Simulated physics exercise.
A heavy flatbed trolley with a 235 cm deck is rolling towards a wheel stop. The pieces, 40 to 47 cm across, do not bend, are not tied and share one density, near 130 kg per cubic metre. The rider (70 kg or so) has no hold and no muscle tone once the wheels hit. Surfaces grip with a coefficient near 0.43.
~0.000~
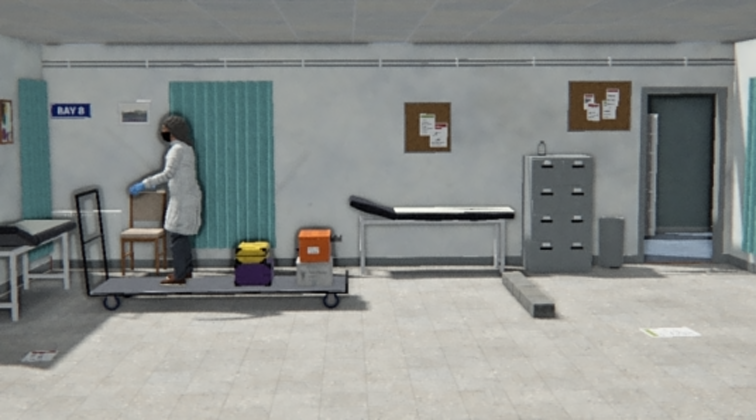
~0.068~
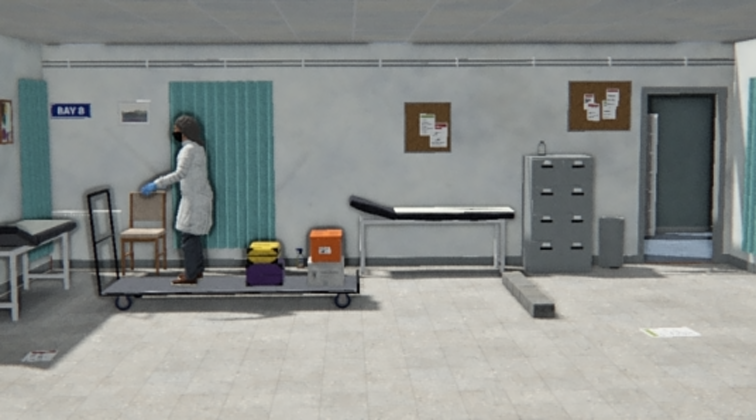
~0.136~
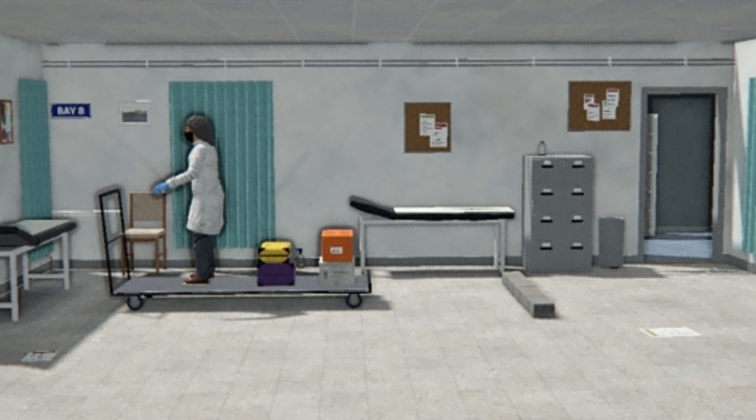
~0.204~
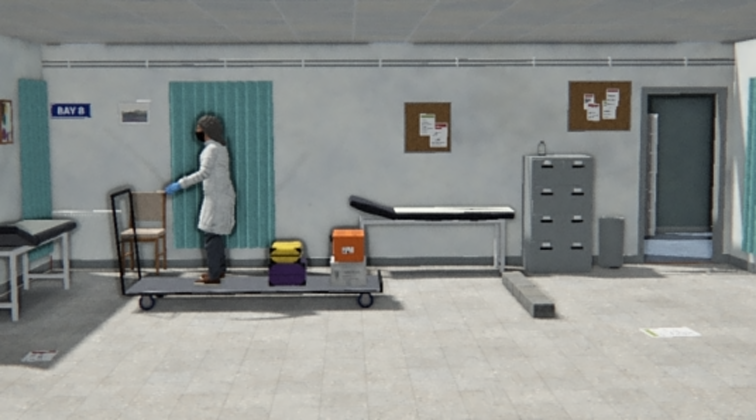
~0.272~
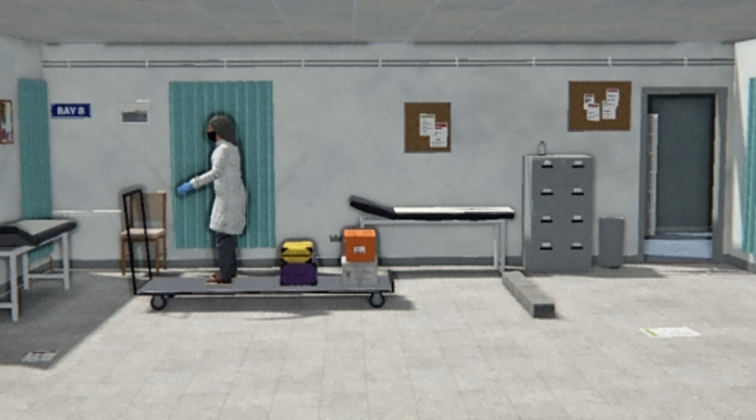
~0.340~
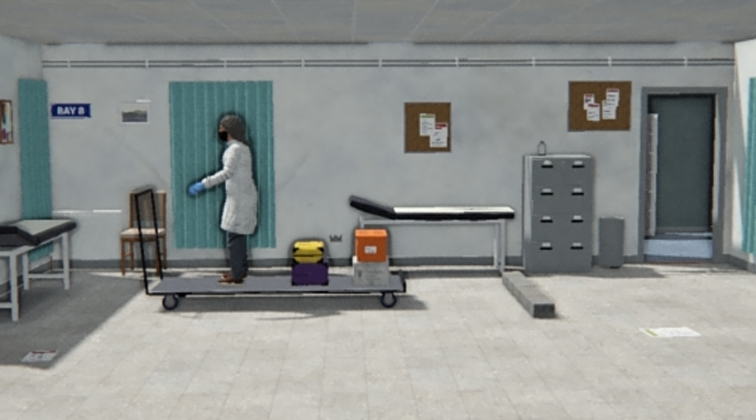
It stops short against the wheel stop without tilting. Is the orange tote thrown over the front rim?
The orange tote goes over the front rim at this speed.
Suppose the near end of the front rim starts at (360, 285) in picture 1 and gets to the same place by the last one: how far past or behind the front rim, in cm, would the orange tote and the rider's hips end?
In that case orange 10 behind, hips 80 behind.
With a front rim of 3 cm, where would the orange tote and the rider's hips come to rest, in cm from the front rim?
Then orange 50 past, hips 70 behind.
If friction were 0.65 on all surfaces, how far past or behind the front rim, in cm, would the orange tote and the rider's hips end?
Then orange 10 behind, hips 80 behind.
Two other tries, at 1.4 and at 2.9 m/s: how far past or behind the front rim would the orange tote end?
First 10 cm behind, then 120 cm past.
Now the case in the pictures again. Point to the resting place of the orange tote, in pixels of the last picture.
Near (576, 287).
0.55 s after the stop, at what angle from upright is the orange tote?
It is tilted some 80°.
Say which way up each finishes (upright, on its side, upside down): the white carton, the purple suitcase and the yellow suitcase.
White upright, purple upright, yellow upright.
The wheels strike at 1.09 s.
After 1.34 s the orange tote is 3 cm behind the rim, tilted 5°, near (522, 244) in the last picture's view.
After 1.64 s the orange tote is 14 cm past the rim, tilted 85°, near (540, 264) in the last picture's view.
After 2.09 s the orange tote is 50 cm past the rim, tilted 180°, near (576, 287) in the last picture's view.
At rest, 3.8 s, past the rim, orange tote; behind it, purple suitcase, white carton, yellow suitcase and the rider's hips.
